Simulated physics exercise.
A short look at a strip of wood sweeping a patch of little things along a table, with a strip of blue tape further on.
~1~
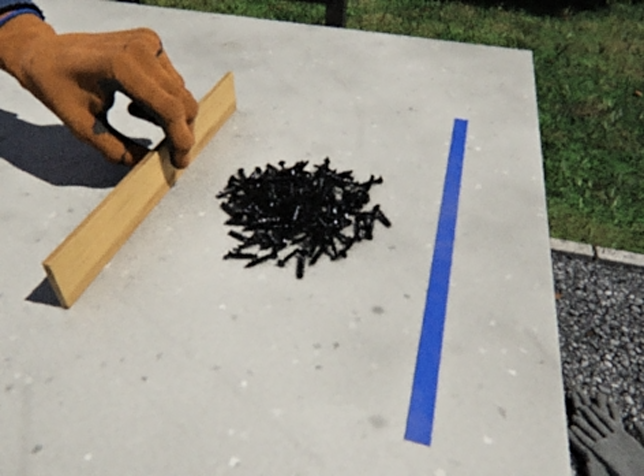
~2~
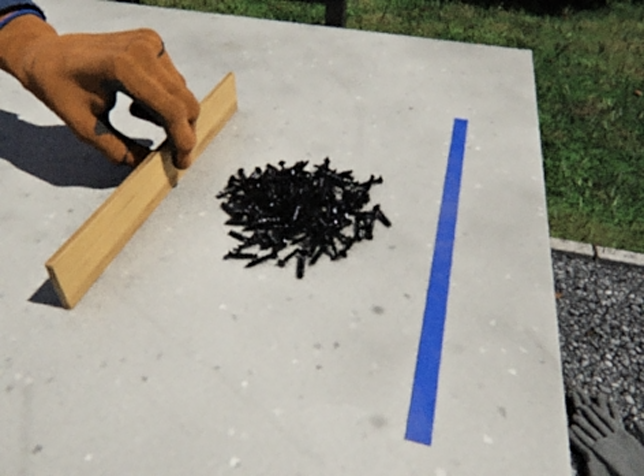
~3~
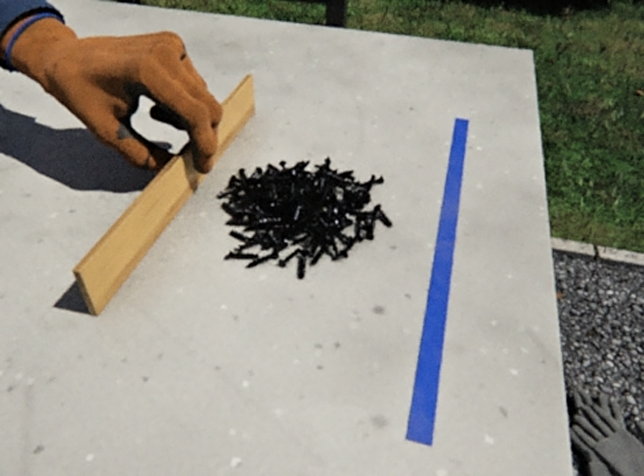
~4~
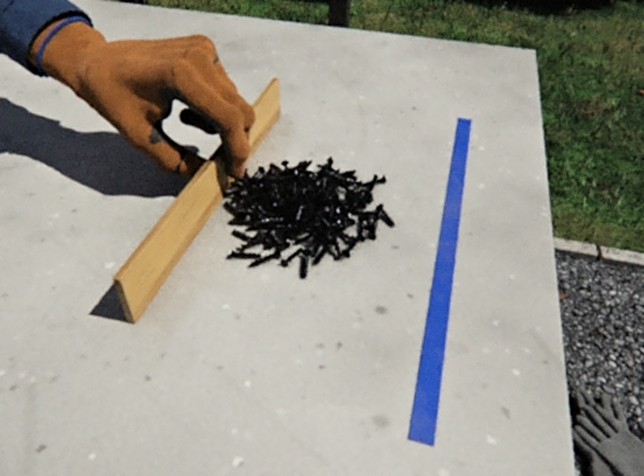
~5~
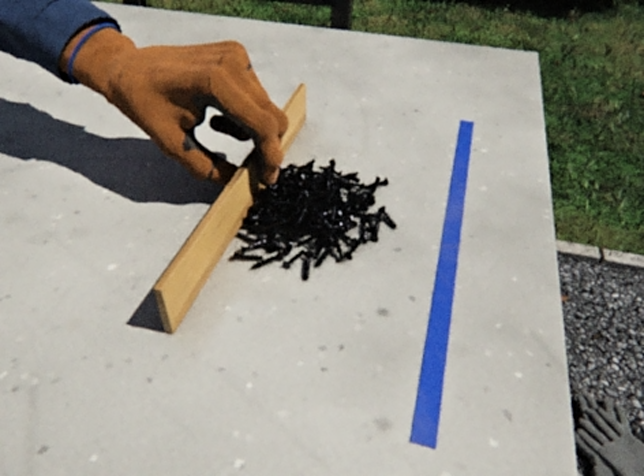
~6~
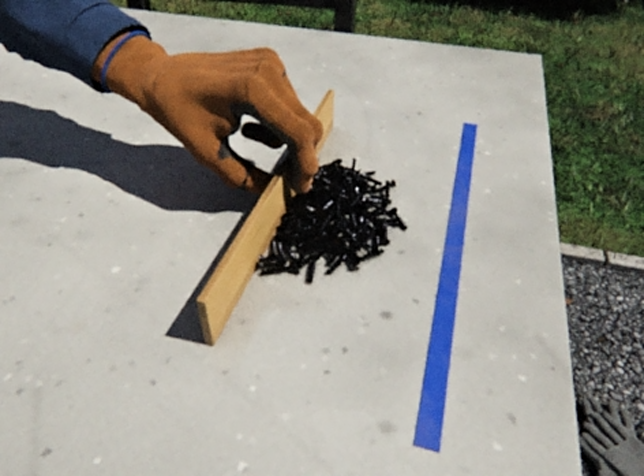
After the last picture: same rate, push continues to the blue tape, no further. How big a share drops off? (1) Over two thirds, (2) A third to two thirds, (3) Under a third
The answer is 3.
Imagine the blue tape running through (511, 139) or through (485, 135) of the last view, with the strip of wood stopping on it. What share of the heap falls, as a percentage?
Roughly 60 per cent, and 30 per cent.
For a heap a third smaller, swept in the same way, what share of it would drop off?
About 0 in a hundred.
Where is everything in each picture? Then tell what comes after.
In the first picture, strip of wood near (74, 264), at rest; blue tape near (460, 128), about a palm's width from the edge; edge at (552, 256); the heap near (296, 199), black screws.
In the second picture, strip of wood near (76, 265).
In the third picture, strip of wood near (103, 271); the heap near (297, 199).
In the fourth picture, strip of wood near (140, 278).
In the fifth picture, strip of wood near (178, 288); the heap near (305, 201), near a quarter pushed along.
In the sixth picture, strip of wood near (219, 299); blue tape near (469, 133); edge at (562, 261); the heap near (331, 205), all but a few pushed along.
Shortly afterwards, strip of wood still moving, near (380, 184); heap all on the table, its front near (479, 245).
Next, strip of wood stopped at the blue tape; heap only a few over the edge.
Some moments later, strip of wood stopped at the blue tape; heap a little over the edge.
In the end, strip of wood stopped at the blue tape; heap a little over the edge.
